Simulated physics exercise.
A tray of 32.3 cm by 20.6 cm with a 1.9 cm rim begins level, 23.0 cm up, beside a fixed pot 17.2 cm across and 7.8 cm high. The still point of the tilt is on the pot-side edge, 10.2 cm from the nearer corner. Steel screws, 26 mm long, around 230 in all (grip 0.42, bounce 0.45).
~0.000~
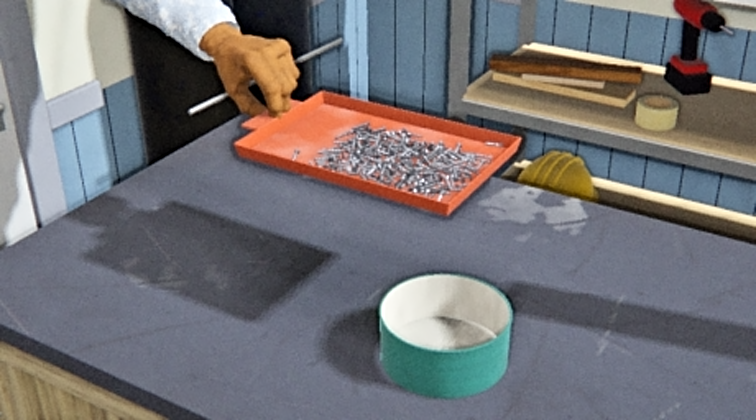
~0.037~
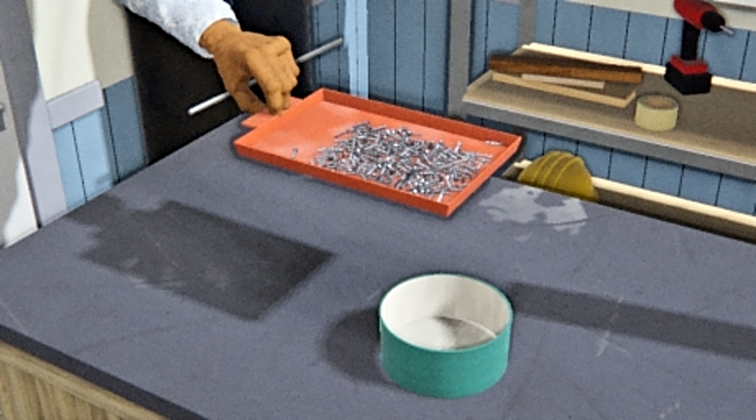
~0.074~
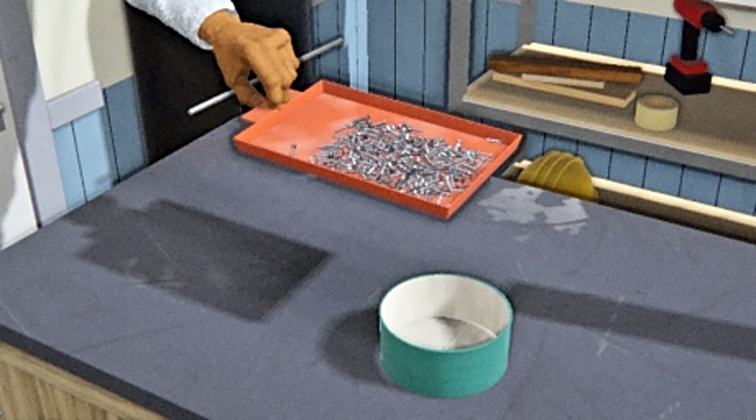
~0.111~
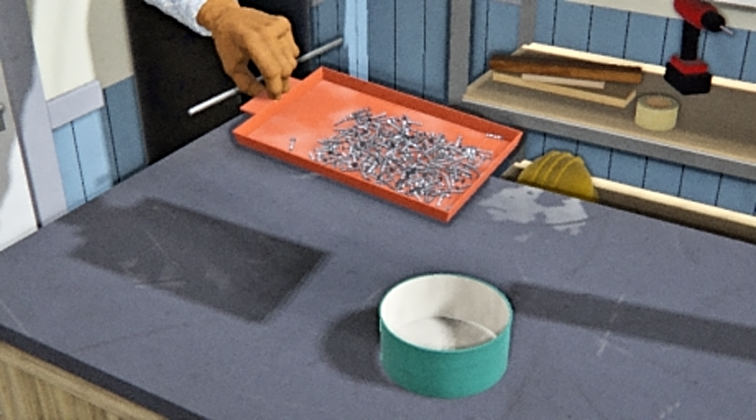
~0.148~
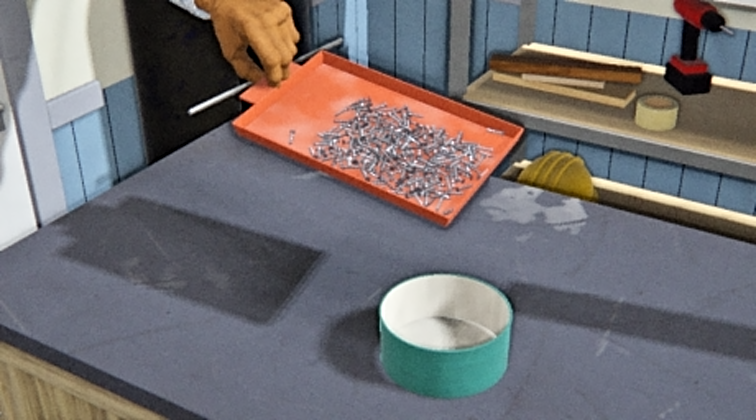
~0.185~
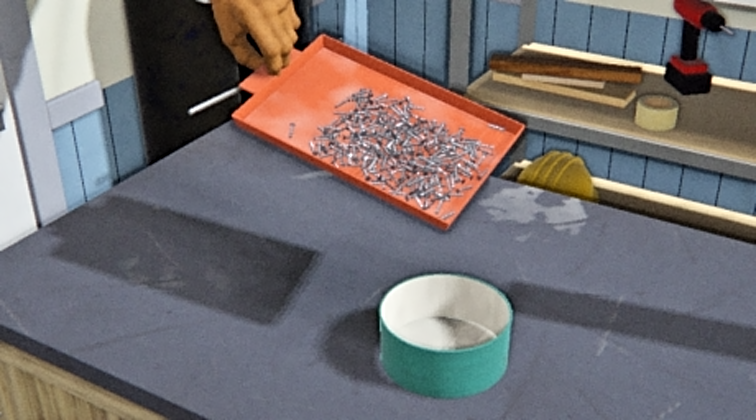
A hand at the upper left raises the handle end of a red-orange tray of small silvery screws, slowly and then more steeply, so it slants down toward the right while the screws stay bunched together. The view looks down from a fixed angle onto a dark grey workbench in a blue-panelled workshop. A green, white-lined round pot stands in front, with a red-and-black drill on a shelf behind.
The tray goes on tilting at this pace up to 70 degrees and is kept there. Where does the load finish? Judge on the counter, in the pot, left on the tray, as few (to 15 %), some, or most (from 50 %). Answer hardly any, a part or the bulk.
On the counter: Hardly any; in the pot: The bulk; left on the tray: Hardly any.
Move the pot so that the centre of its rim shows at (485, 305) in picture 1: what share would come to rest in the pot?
Some 60 per cent.
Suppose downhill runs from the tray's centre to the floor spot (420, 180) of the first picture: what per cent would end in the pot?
About 65 per cent.
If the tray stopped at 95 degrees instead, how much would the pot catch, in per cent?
In that case some 100 per cent.
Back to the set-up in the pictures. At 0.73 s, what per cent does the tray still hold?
About 25 per cent.
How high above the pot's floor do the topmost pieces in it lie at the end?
Roughly 3.5 cm.
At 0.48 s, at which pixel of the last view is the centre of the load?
At about (418, 182).
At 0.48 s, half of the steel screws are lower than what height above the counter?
Some 24 cm.
Then, at 0.36 s, tilt 46 degrees; the tray holds 100 %, the pot 0 %.
After 0.48 s, tilt 64 degrees; the tray holds 100 %, the pot 0 %.
After 0.73 s, tilt 70 degrees; the tray holds 25 %, the pot 60 %.
In the end, at 1.6 s, counter 0 %, pot 90 %, tray 5 %.
